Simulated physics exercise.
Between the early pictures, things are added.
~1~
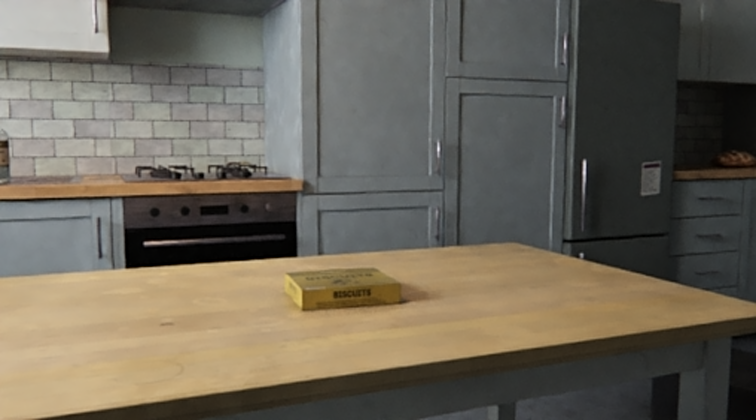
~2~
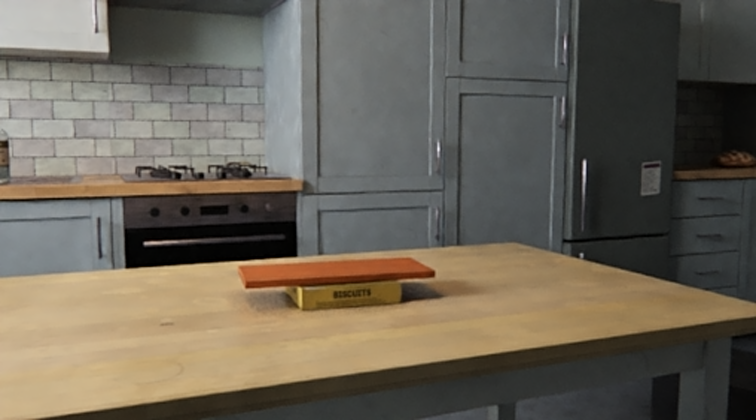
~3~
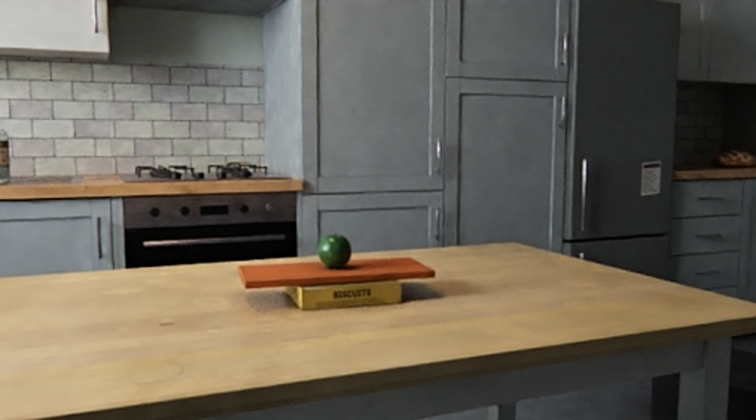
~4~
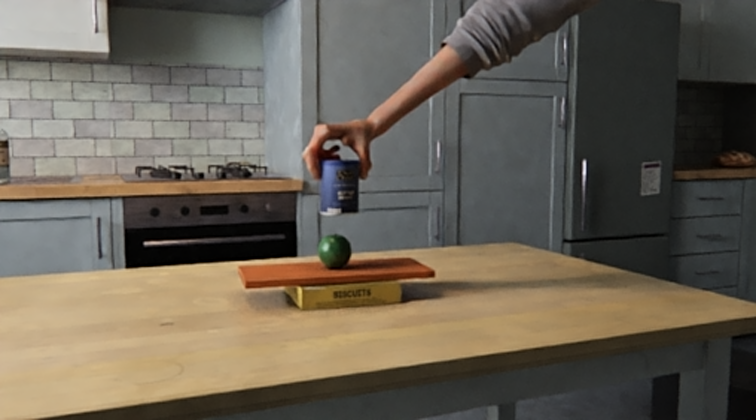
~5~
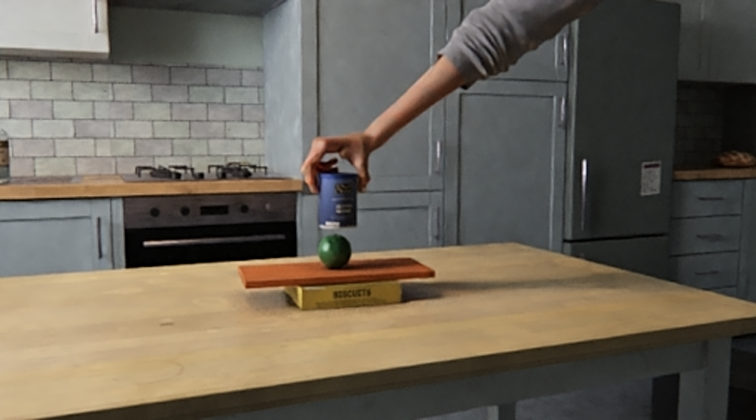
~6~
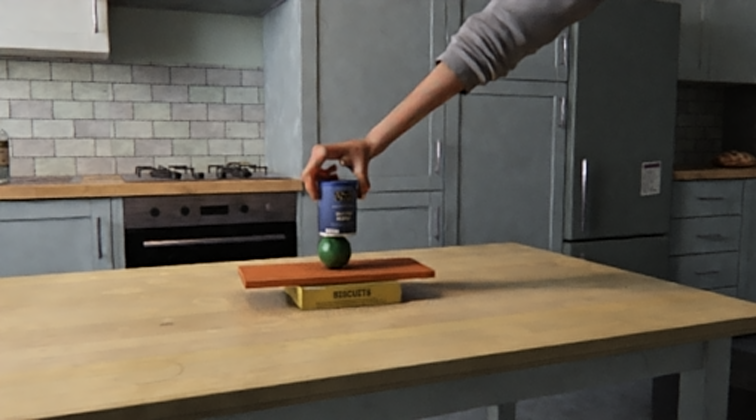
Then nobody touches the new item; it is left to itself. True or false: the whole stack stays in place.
False.
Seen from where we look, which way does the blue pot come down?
It ends up further right.
Then, 0.40 s past the last view, blue pot rocked 42° from its first pose near (356, 213).
Then, 0.60 s past the last view, blue pot now fallen.
Then, 1.70 s past the last view, nothing new.
Finally, fallen, blue pot; the other 3 still in place. Final places as the last picture's camera would see them, blue pot near (398, 243). The pile loses its balance.
